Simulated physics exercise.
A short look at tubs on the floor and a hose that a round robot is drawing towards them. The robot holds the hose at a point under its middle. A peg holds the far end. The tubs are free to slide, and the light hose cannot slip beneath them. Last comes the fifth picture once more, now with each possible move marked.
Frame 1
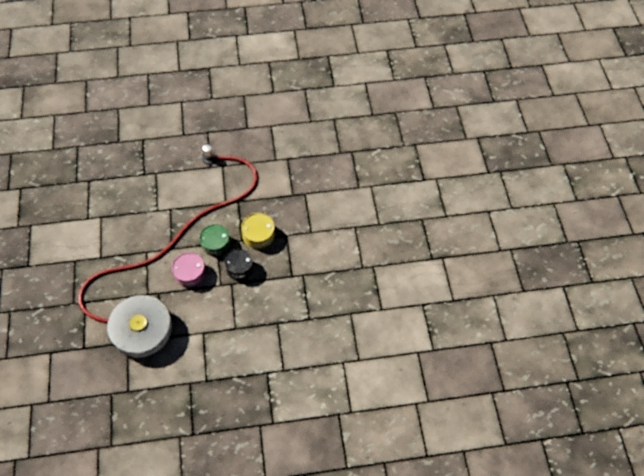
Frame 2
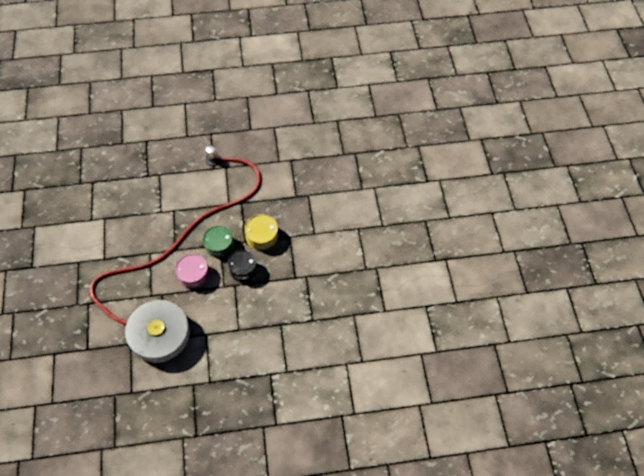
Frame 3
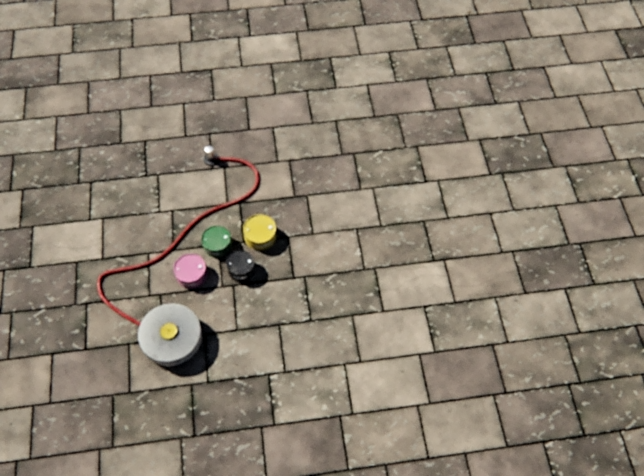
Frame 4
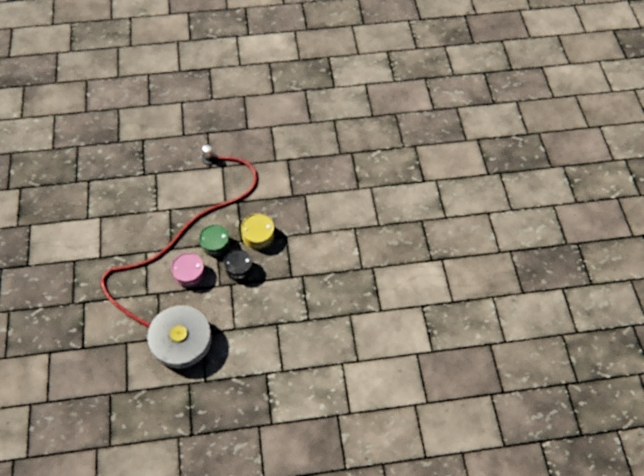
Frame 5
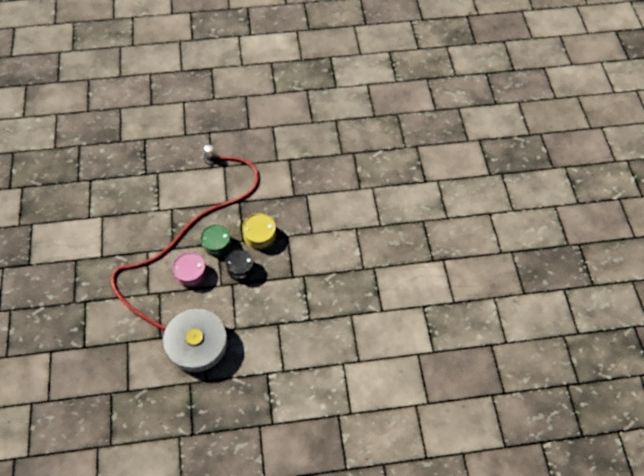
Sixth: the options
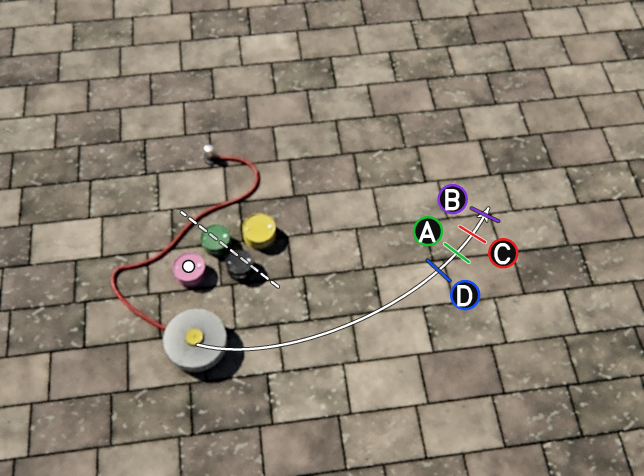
The video shows a round grey disc-shaped robot with a yellow centre sliding a short way to the right and slightly down across paving, drawing the near end of a pegged red hose along, while four coloured tubs stay still.
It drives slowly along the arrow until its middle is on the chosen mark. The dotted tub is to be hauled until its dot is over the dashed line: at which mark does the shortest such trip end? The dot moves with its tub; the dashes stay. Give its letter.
It can halt at A.
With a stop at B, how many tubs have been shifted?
By then, four.
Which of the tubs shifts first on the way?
The pink one.
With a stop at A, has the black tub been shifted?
By then, yes.
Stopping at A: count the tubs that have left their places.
Three.
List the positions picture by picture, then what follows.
In the first picture, black tub (239, 265); yellow tub (258, 231); green tub (215, 240).
In the second picture, robot (158, 332); pink tub (192, 271).
In the third picture, robot (171, 335); black tub (241, 266).
In the fourth picture, robot (180, 338); green tub (215, 241).
In the fifth picture, robot (196, 341); peg (210, 153); black tub (240, 265); yellow tub (259, 232).
On the copy, A at (457, 253); B at (485, 215); C at (472, 234); D at (438, 270); the dashed line at (229, 248); the route from (198, 345) via (379, 311) to (489, 208); the white dot at (189, 266).
On A. First, robot (302, 337); pink tub (190, 270).
Then, robot (396, 297); pink tub (190, 270).
Finally, robot (459, 248); black tub (262, 257); green tub (223, 226); pink tub (235, 249); the dot on the pink tub is over the dashed line.
By contrast, B does it too, but is farther than needed; C does it too, but is farther than needed; D leaves the dotted tub short, at (219, 257).
